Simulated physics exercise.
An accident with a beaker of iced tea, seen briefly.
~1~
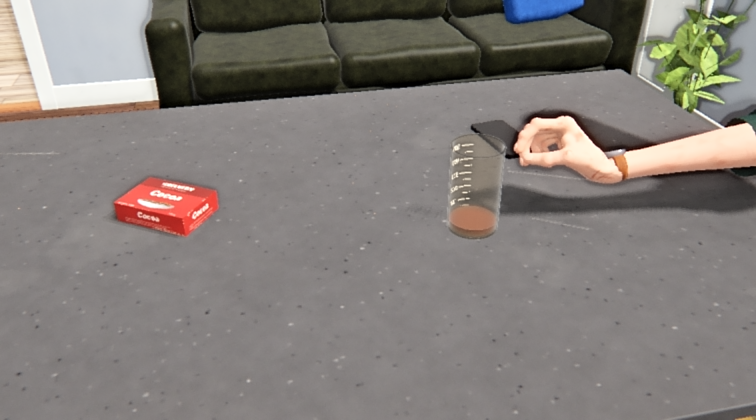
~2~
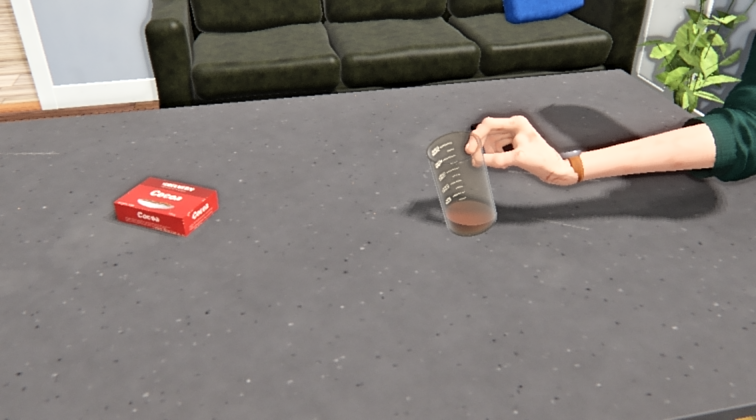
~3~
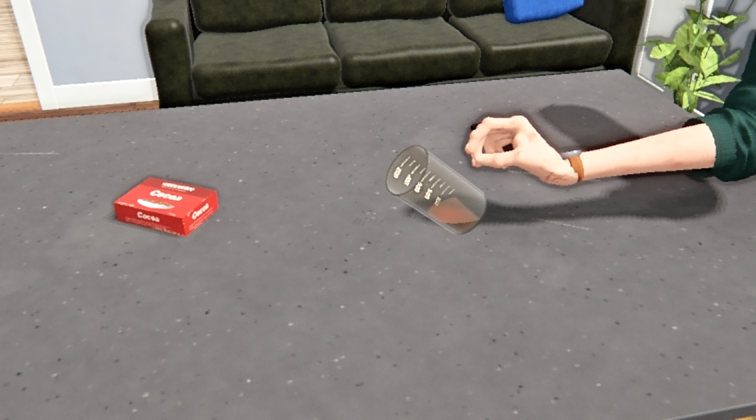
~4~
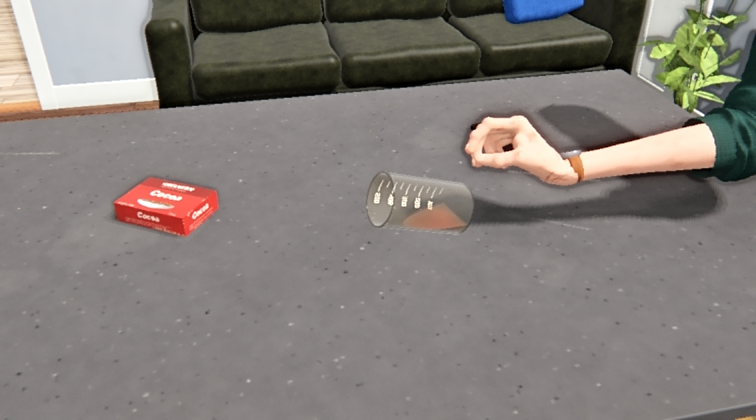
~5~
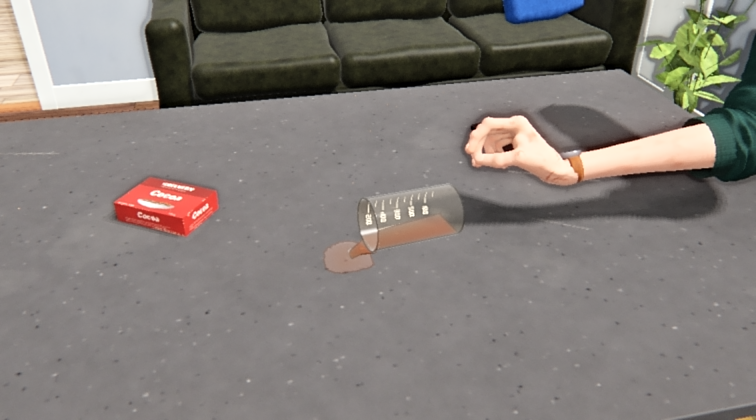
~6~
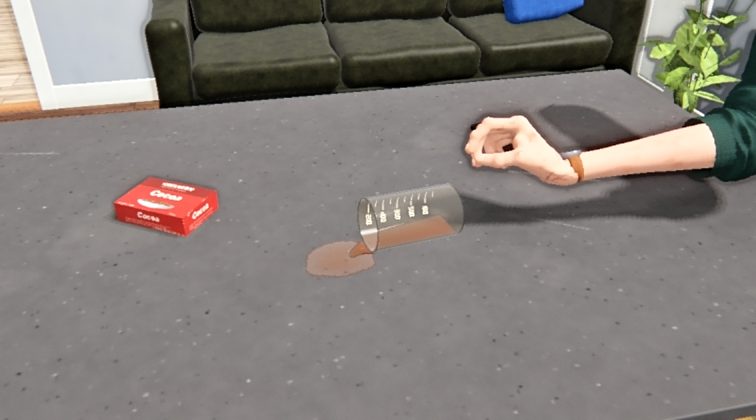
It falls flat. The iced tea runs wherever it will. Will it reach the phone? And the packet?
One by one: The phone stays clear of it I'd say; the packet stays clear of it I'd say.
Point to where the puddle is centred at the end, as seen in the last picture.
Resting centre: About (263, 277).
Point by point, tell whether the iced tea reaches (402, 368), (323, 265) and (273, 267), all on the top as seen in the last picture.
Starting from the first: Never touched, then caught by it, finally caught by it.
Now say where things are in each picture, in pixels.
It stands upright; beaker (475, 186) nearly empty; phone (505, 136); packet (165, 196), in the first picture.
It is being nudged; beaker nearly empty, surface at (470, 213), in the second picture.
It is falling; beaker (437, 191) tipped 45°; packet (165, 196), in the third picture.
It is falling; beaker (420, 204) tipped 70°; phone (505, 136), in the fourth picture.
It is down; beaker (410, 217) tipped 85°; a puddle starts at (347, 258), in the fifth picture.
It is down; beaker (410, 217) tipped 85°; a puddle starts at (339, 259); phone (505, 136); packet (165, 196), in the sixth picture.
Next, the puddle covers about as much as a saucer; the phone is clear of it; the packet is clear of it.
Finally, the puddle covers about as much as a saucer; the phone is clear of it; the packet is clear of it.
